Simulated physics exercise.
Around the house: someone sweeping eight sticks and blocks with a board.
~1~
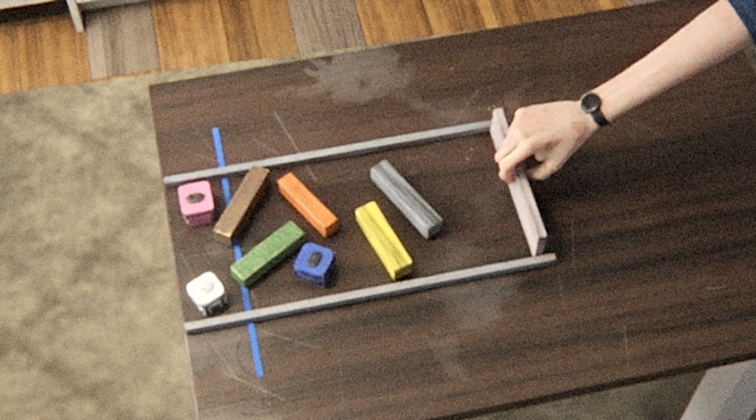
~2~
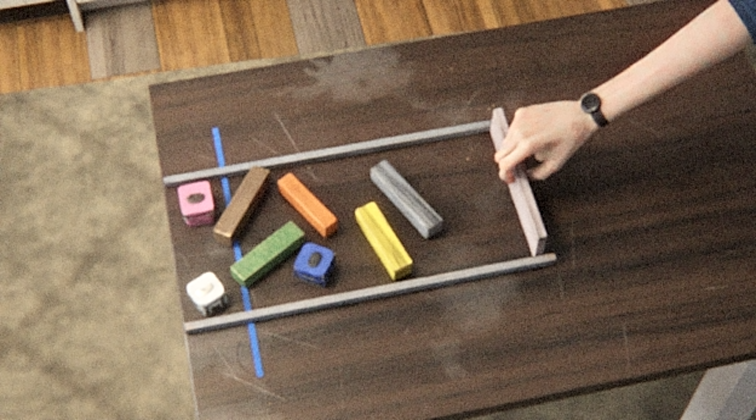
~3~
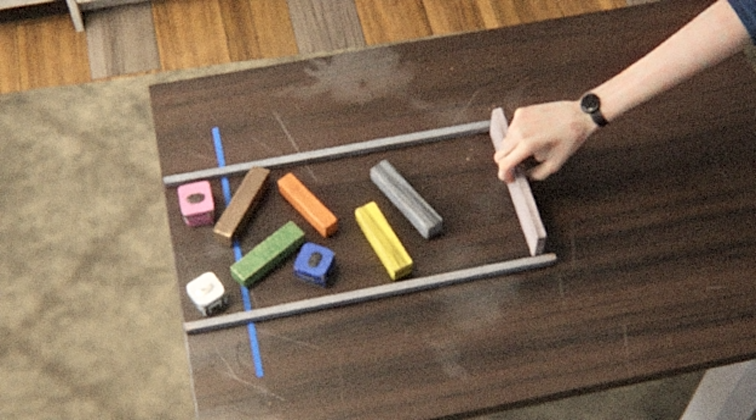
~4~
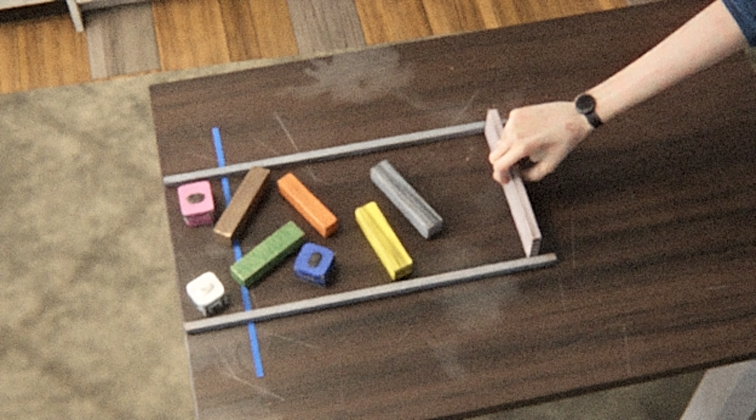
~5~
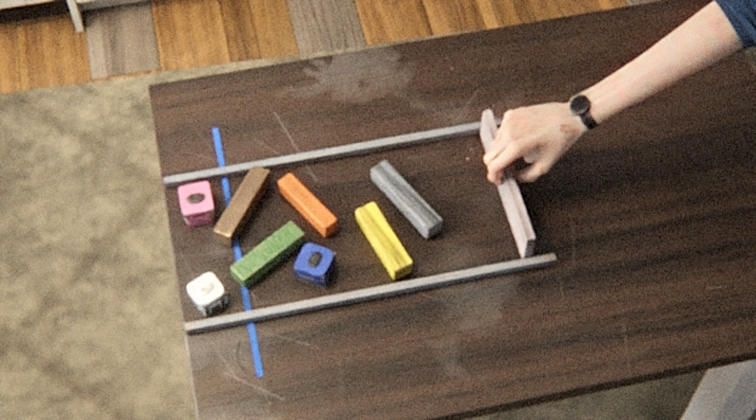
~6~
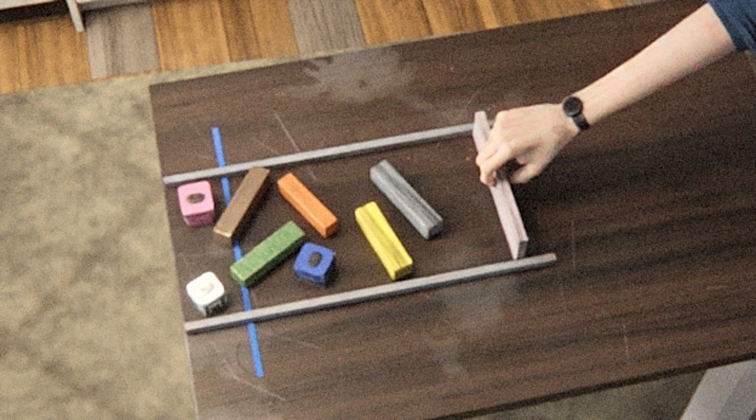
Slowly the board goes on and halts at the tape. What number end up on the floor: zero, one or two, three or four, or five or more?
The number that fall off is three or four.
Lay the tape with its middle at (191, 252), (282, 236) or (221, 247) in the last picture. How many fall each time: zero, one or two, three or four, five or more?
In that order: Five or over; none; at least five.
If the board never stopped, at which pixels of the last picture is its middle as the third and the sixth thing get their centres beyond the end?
Its middle is around (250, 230) and later (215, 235).
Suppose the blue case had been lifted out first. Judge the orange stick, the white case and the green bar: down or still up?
The orange stick survives, the white case is lost, the green bar falls.
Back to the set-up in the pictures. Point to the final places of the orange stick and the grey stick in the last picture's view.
About (192, 221), and the other about (225, 232).
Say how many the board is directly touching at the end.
1 of them.
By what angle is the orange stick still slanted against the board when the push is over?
About 25°.
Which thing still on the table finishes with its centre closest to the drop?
The blue case ends nearest.
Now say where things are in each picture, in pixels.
In the first picture, white case (207, 294); pink case (197, 204); brown bar (243, 205); board (517, 181); tape (236, 244).
In the second picture, pink case (197, 204); blue case (315, 265).
In the third picture, brown bar (243, 205); yellow stick (384, 241).
In the fourth picture, white case (207, 294); grey stick (406, 199).
In the fifth picture, pink case (197, 204); green bar (268, 254).
In the sixth picture, white case (207, 294); pink case (197, 204); brown bar (243, 205); board (499, 185); tape (236, 244).
Early on, none off yet; white case at rest near (207, 294); pink case at rest near (197, 204); brown bar at rest near (243, 205).
Finally, the number that fall off is three or four; lost, green bar, brown bar, pink case and white case.
